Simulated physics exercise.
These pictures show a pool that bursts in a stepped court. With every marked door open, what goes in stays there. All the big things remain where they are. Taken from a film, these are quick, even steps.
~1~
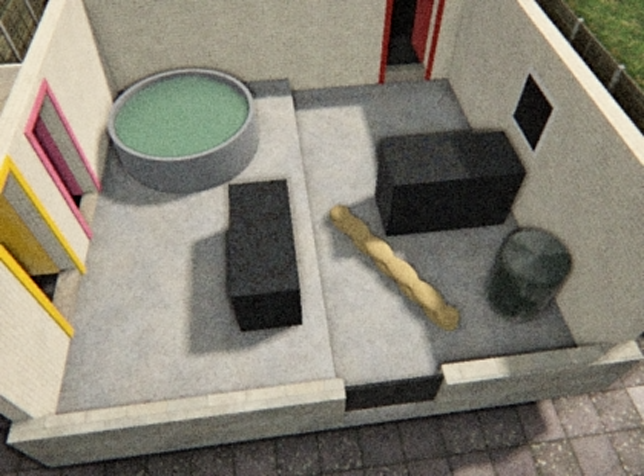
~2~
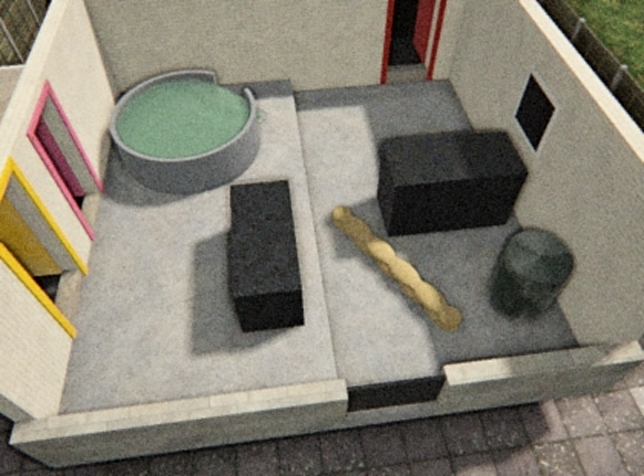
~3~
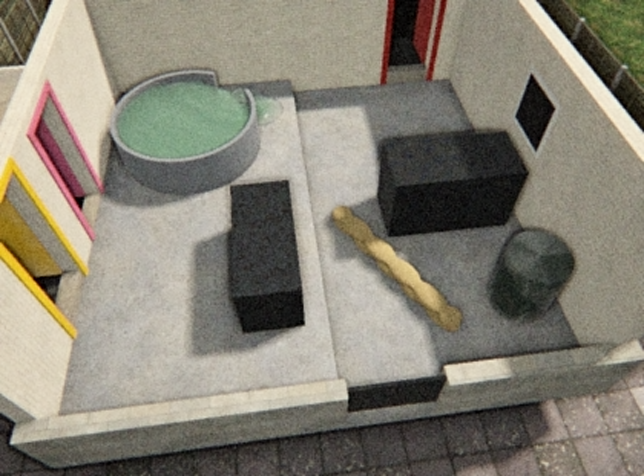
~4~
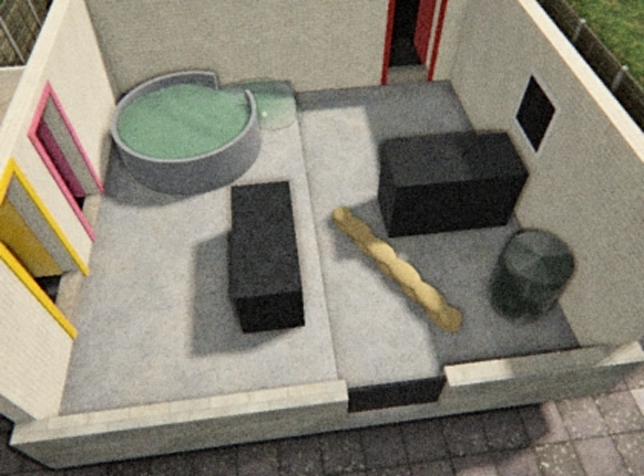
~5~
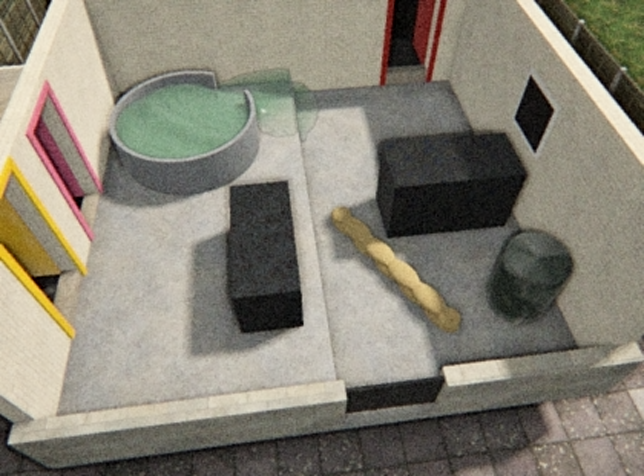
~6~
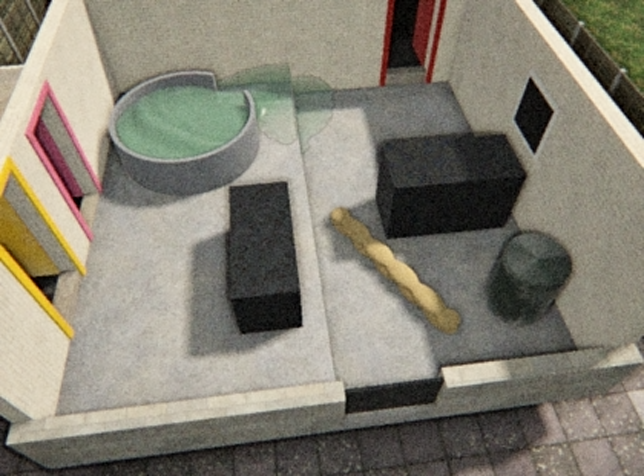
The video shows a round grey pool of green water in a walled court with black blocks and a twisted tan beam; a gap opens on its far side, and water pours out, spreading rightward across the floor.
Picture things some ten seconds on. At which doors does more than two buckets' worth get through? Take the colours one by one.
The yellow door lets through two buckets or less; the pink door lets through two buckets or less; the red door lets through two buckets or less.
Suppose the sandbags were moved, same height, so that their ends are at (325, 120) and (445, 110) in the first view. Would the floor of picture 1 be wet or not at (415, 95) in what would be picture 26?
Result at the point: Soaked.
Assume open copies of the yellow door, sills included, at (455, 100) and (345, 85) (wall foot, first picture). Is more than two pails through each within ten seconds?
Exceeds the threshold, stays below the threshold.
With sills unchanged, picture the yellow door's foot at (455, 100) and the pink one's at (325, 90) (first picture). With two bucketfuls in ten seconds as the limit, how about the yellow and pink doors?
Result - yellow door crosses the line, pink door crosses the line.
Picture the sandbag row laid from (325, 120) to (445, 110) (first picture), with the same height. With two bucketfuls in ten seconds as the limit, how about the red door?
In brief, the red one exceeds the limit.
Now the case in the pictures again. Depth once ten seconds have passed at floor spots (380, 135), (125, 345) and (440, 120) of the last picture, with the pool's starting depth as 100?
In order: Roughly 10, 2 and 20 in a hundred.
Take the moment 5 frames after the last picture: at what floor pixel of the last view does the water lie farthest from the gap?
Somewhere near (447, 82).
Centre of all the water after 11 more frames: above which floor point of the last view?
Near pixel (255, 125).
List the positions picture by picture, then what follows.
The first picture shows the pool at (183, 115) is whole and still.
In the second picture, the front is at (261, 119), out from the gap on the pool's far side.
In the third picture, water pours out on the pool's far side and has run to (250, 88).
In the fourth picture, water pours out on the pool's far side and has run to (292, 89).
In the fifth picture, water pours out on the pool's far side and has run to (310, 91).
In the sixth picture, the front is at (332, 90), out from the gap on the pool's far side.
A moment on, water covers 20 % of the floor; the yellow door not reached, the pink door not reached, the red door wet at the sill, nothing in.
Next, water covers 25 % of the floor; the yellow door not reached, the pink door not reached, the red door wet at the sill, nothing in.
Then, water covers 35 % of the floor; the yellow door not reached, the pink door not reached, the red door wet at the sill, nothing in.
Later, water covers 65 % of the floor; the yellow door wet at the sill, nothing in, the pink door wet at the sill, nothing in, the red door under two buckets in.
In the end, water covers 70 % of the floor; the yellow door wet at the sill, nothing in, the pink door wet at the sill, nothing in, the red door under two buckets in.
